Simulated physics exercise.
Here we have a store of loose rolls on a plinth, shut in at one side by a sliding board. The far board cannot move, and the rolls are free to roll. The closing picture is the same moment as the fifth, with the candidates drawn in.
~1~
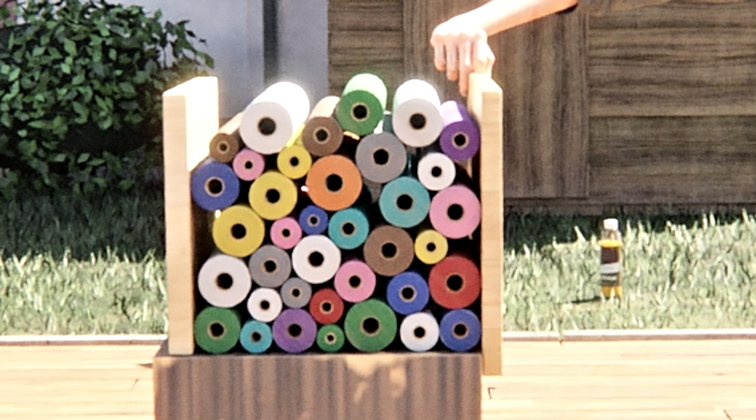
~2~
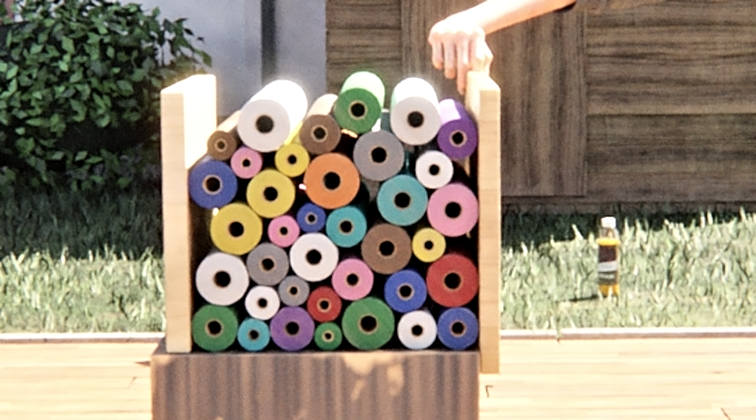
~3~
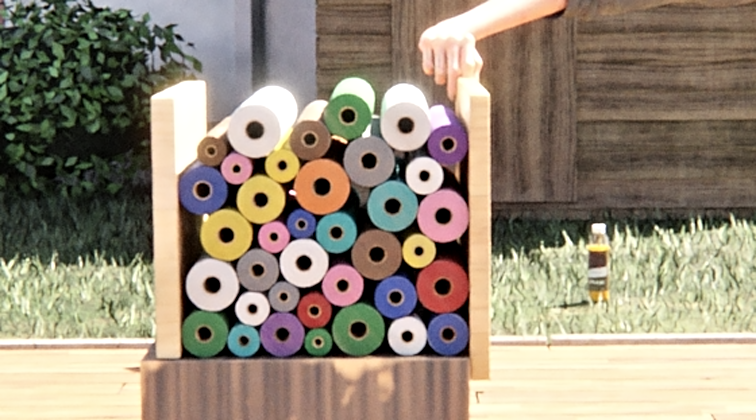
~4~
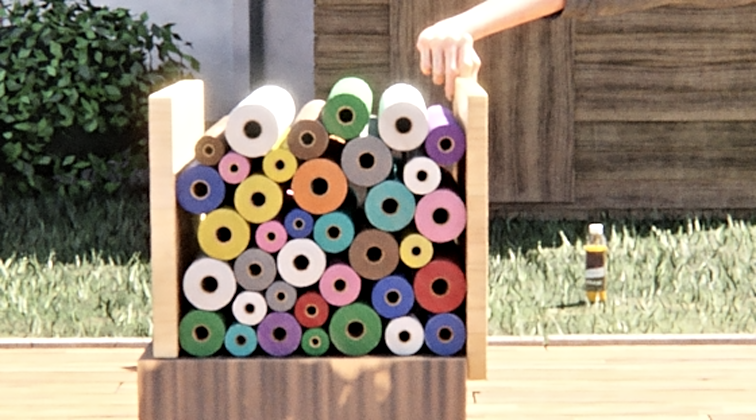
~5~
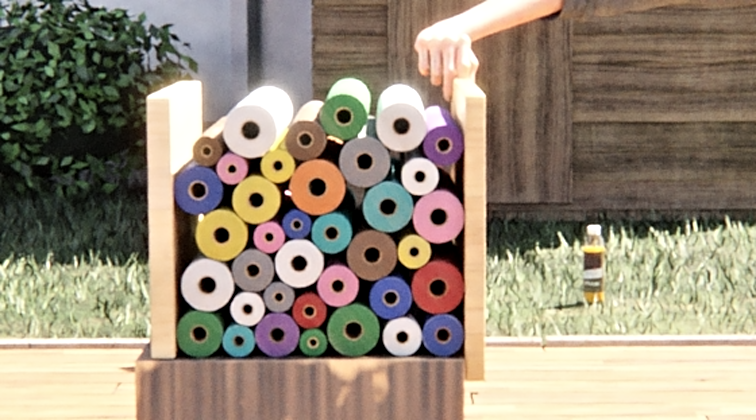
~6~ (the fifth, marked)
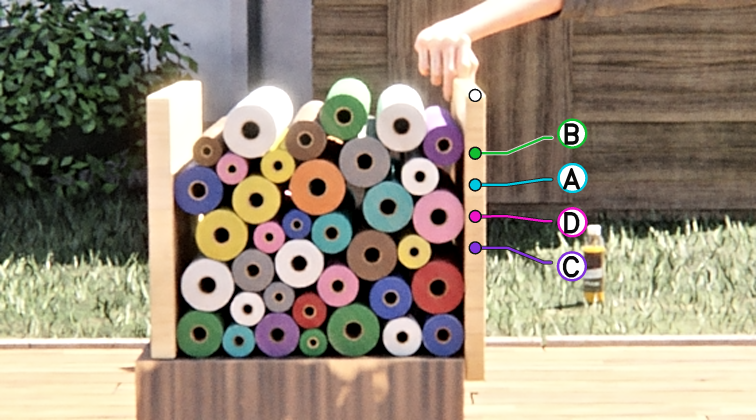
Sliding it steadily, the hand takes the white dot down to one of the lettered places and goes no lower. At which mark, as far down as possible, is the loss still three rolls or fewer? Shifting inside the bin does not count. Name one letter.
At most to C.
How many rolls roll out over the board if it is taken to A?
With A, none.
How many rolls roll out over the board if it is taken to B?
At B the number is none.
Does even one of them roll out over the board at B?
No.
On the copy, A at (475, 185); B at (475, 153); C at (475, 248); D at (475, 217); the white dot at (475, 96).
On C. First, top of the board (465, 164).
Then, top of the board (465, 243).
Finally, top of the board (465, 247), one out over the board.
By contrast, A none out over the board; B none out over the board; D one out over the board.
